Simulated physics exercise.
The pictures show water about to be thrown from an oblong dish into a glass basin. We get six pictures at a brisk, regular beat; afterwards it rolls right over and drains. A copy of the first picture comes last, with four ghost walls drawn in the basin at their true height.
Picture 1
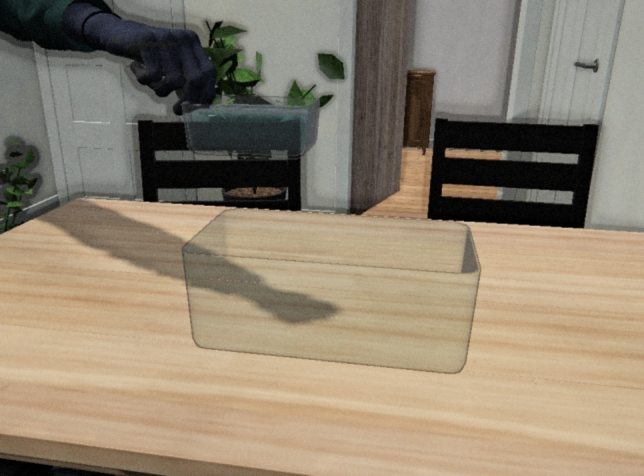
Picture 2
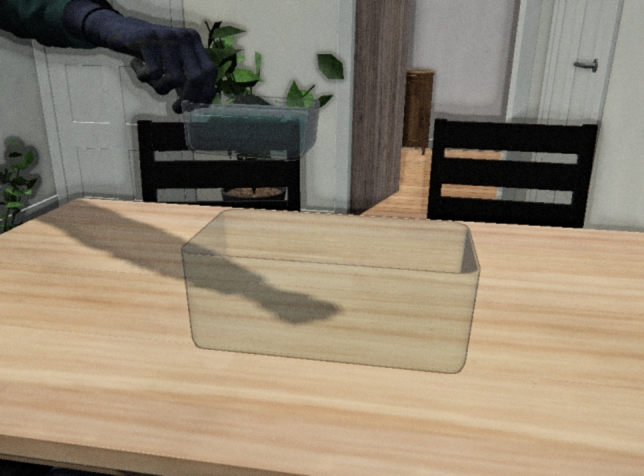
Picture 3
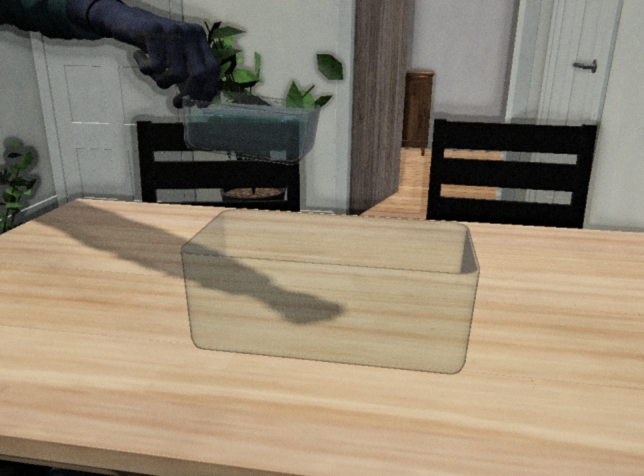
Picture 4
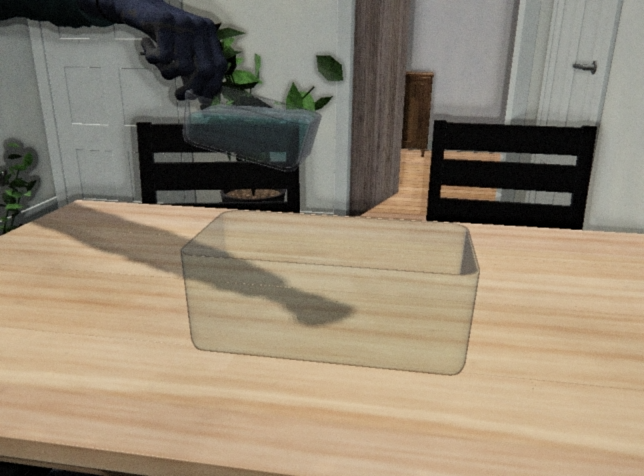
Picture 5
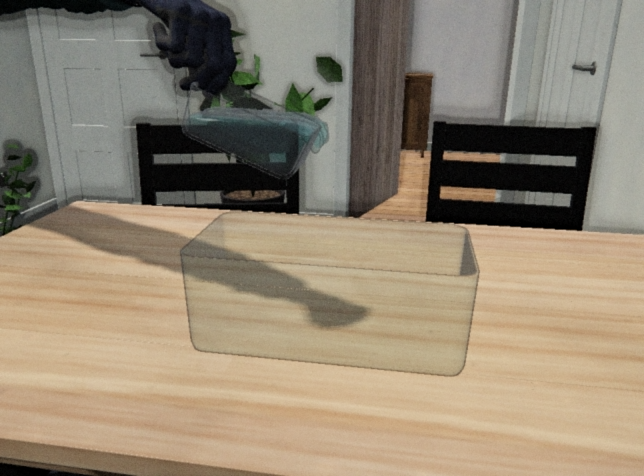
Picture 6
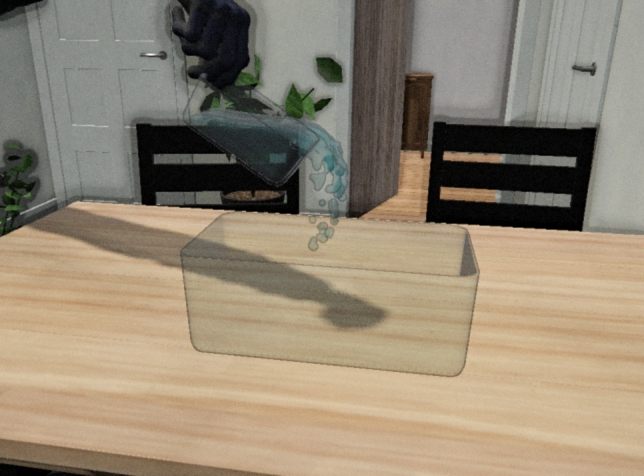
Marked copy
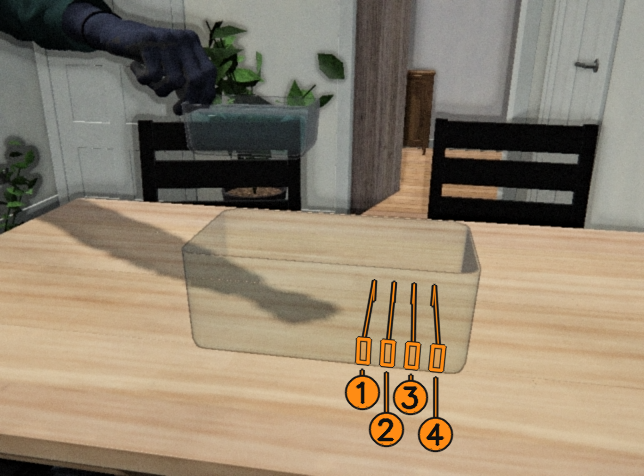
A dark hand tilts a clear oblong dish, and water pours over its right lip.
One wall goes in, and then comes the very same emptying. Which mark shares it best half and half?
The answer is slot 1.
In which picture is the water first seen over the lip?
Picture 5.
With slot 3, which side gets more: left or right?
The left one.
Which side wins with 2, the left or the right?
The left side.
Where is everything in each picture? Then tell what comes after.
In the first frame, upright, lip at (312, 102); basin from (194, 342) to (465, 370); nothing has left yet.
In the second frame, upright, lip at (312, 104); nothing has left yet.
In the third frame, tipped about 6°, lip at (313, 109); nothing has left yet.
In the fourth frame, tipped about 13°, lip at (314, 118); nothing has left yet.
In the fifth frame, tipped about 22°, lip at (314, 130); water is over the lip, down to (320, 145).
In the sixth frame, tipped about 34°, lip at (313, 143); water is over the lip, down to (326, 238).
In orange, 1 at (362, 370); 2 at (386, 373); 3 at (410, 375); 4 at (435, 378).
Choosing 1, about 47 % ends left of the wall and 52 % right of it.
Choosing 2, about 88 % ends left of the wall and 11 % right of it.
Choosing 3, about 87 % ends left of the wall and 12 % right of it.
Choosing 4, about 88 % ends left of the wall and 12 % right of it.
